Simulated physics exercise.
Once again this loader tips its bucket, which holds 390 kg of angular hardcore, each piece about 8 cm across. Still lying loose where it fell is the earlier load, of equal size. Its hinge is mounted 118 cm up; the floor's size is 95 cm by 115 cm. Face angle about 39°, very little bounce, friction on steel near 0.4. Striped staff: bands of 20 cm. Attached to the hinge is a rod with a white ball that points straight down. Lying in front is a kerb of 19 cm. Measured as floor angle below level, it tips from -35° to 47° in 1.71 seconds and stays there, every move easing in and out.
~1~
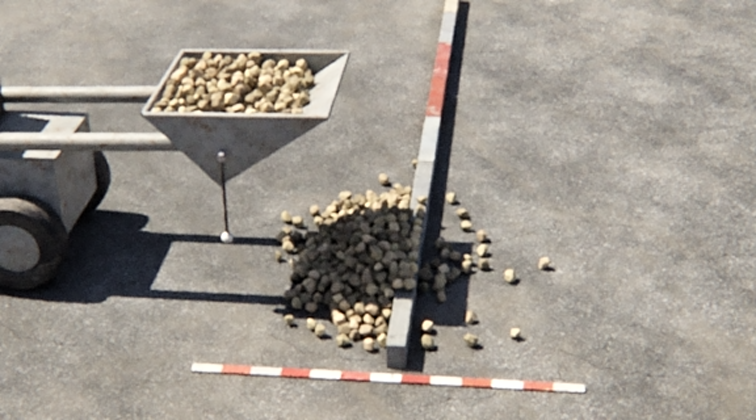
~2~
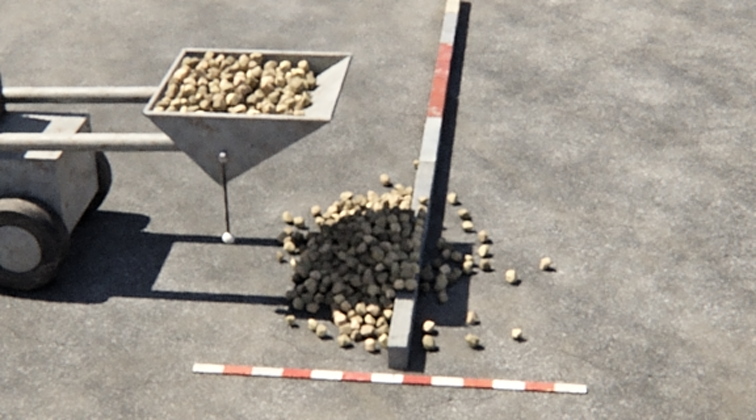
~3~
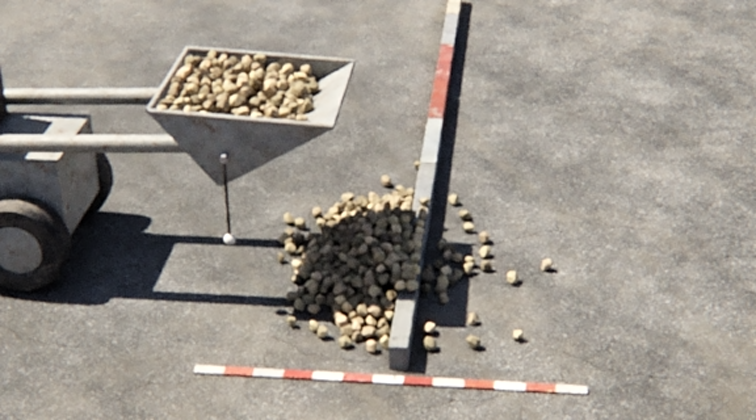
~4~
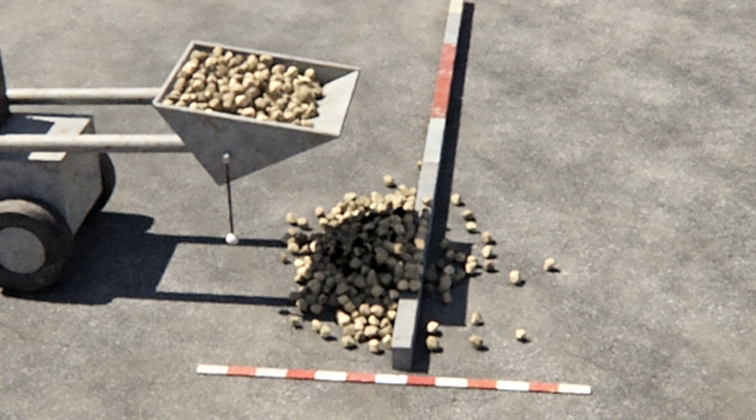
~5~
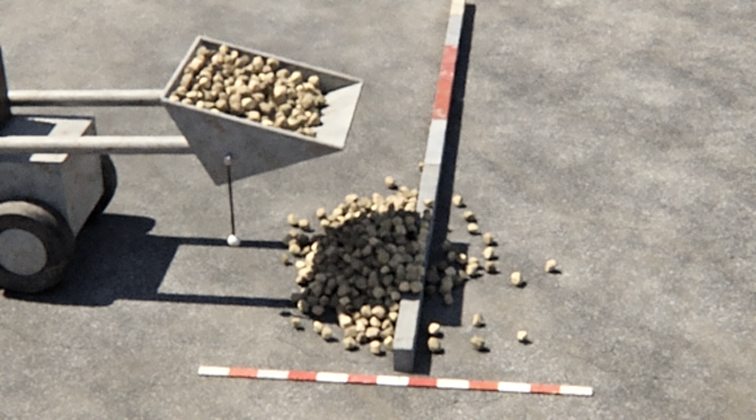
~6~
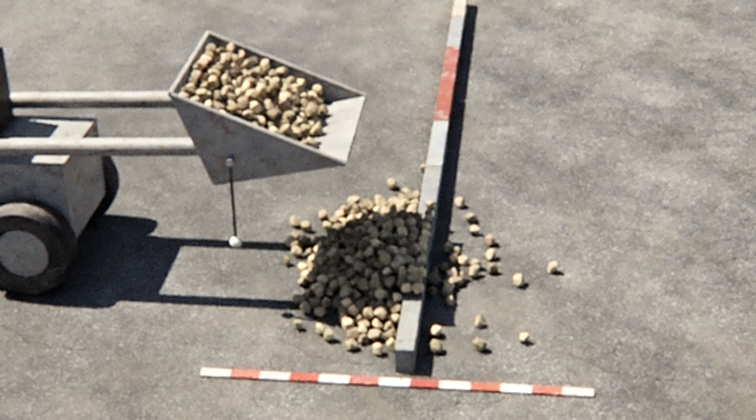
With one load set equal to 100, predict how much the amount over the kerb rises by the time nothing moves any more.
It rises by roughly 1 percent.
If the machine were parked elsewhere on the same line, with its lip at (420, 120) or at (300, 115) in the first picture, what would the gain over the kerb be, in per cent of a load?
Some 80 percent, and then 0 percent.
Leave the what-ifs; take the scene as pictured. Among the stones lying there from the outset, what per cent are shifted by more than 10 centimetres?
Close to 5 in a hundred of them.
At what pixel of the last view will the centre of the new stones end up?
Roughly pixel (334, 244) in the last view.
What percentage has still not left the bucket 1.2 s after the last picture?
Close to 25 per cent of the load.
Then, 0.7 s after the last picture the floor is at 34°; in per cent of one load, 100 in the bucket, 94 on this side of the kerb, 6 over the kerb; the foremost stones are at (504, 288).
Then, 1.2 s after the last picture the floor is at 47°; in per cent of one load, 24 in the bucket, 170 on this side of the kerb, 6 over the kerb; the foremost stones are at (504, 288).
Then, 1.6 s after the last picture the floor is at 47°; in per cent of one load, 1 in the bucket, 193 on this side of the kerb, 6 over the kerb; the foremost stones are at (504, 288).
Then, 4.3 s after the last picture the floor is at 47°; in per cent of one load, 0 in the bucket, 193 on this side of the kerb, 7 over the kerb; the foremost stones are at (507, 281). Net gain over the kerb, 1.
